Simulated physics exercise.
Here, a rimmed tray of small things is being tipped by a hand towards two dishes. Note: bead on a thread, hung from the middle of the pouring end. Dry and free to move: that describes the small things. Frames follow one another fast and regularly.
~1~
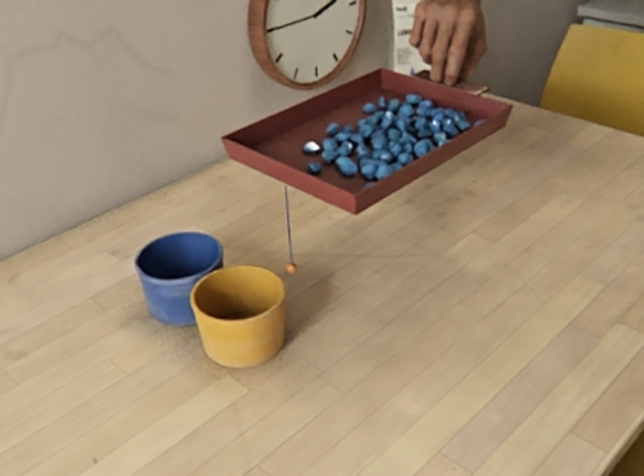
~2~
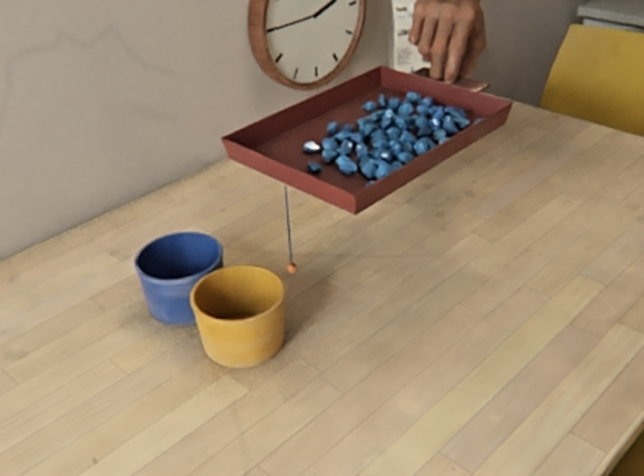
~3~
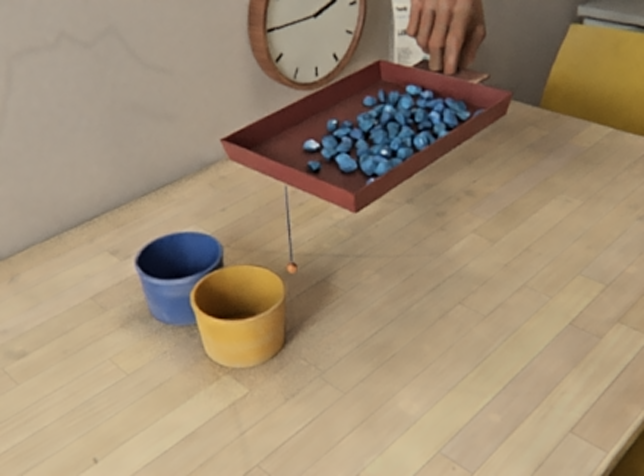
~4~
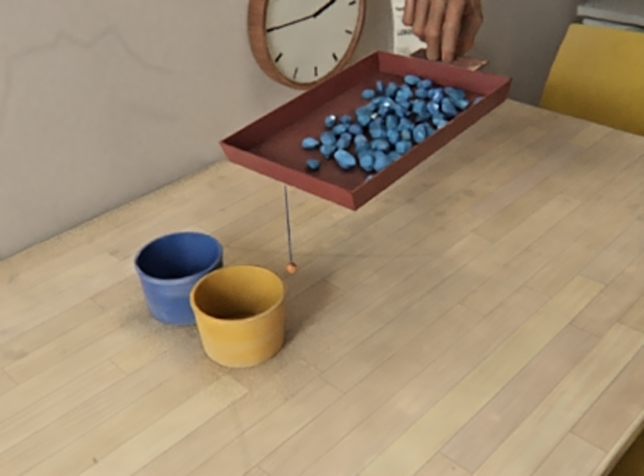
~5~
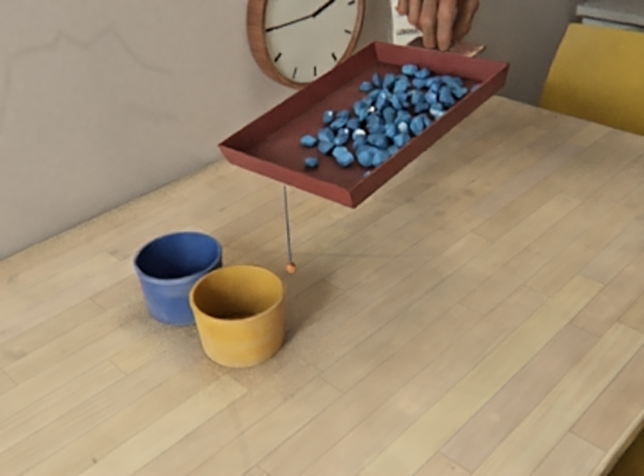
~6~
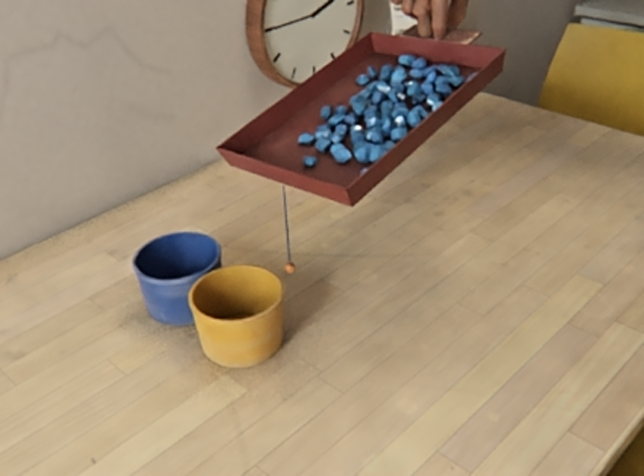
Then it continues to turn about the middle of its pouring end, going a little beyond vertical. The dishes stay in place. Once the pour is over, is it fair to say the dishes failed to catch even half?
No, they caught more than half.
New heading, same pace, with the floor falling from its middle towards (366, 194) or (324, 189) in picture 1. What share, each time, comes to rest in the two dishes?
0 % and 10 %.
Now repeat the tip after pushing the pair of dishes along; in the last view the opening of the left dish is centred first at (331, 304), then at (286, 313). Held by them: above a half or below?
Result, first setup: The minor share; second setup: The minor share.
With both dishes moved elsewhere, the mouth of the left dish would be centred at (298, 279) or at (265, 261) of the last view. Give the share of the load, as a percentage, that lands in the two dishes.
0 per cent the first time, 50 per cent the second time.
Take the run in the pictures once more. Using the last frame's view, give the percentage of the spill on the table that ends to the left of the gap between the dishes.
It amounts to some 10 percent.
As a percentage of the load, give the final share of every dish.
About: Left dish 20, right dish 50 per cent.
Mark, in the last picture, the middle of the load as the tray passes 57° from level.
The load is centred about (260, 145).
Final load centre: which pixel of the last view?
Around (231, 314).
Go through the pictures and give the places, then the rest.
The first picture shows corners of the pouring end (228, 137) and (355, 191), level; middle of the load (394, 135), aquarium stones; left dish (148, 293); right dish (206, 334); bead on its thread (292, 268).
The second picture shows corners of the pouring end (227, 137) and (355, 191), level; middle of the load (394, 134).
The third picture shows corners of the pouring end (227, 139) and (354, 190), tipped barely, lowest at the left corner; middle of the load (394, 129).
The fourth picture shows corners of the pouring end (225, 141) and (352, 188), tipped a little, lowest at the left corner; middle of the load (392, 122).
The fifth picture shows corners of the pouring end (224, 143) and (349, 186), tipped a little, lowest at the left corner; middle of the load (390, 114).
The sixth picture shows corners of the pouring end (222, 146) and (346, 185), tipped a little, lowest at the left corner; middle of the load (387, 107); left dish (146, 293); right dish (204, 334).
Just after the last frame, tray tipped steeply; almost all on the tray; just a few in the air.
A moment on, tray tipped right over; roughly half on the tray; roughly a quarter in the right dish; roughly a quarter in the left dish; about a tenth outside both; about a tenth in the air.
Further on, tray tipped past a quarter turn; roughly half in the right dish; roughly a quarter in the left dish; roughly a quarter outside both.
When it is over, tray tipped past a quarter turn; roughly half in the right dish; roughly a quarter in the left dish; roughly a quarter outside both.
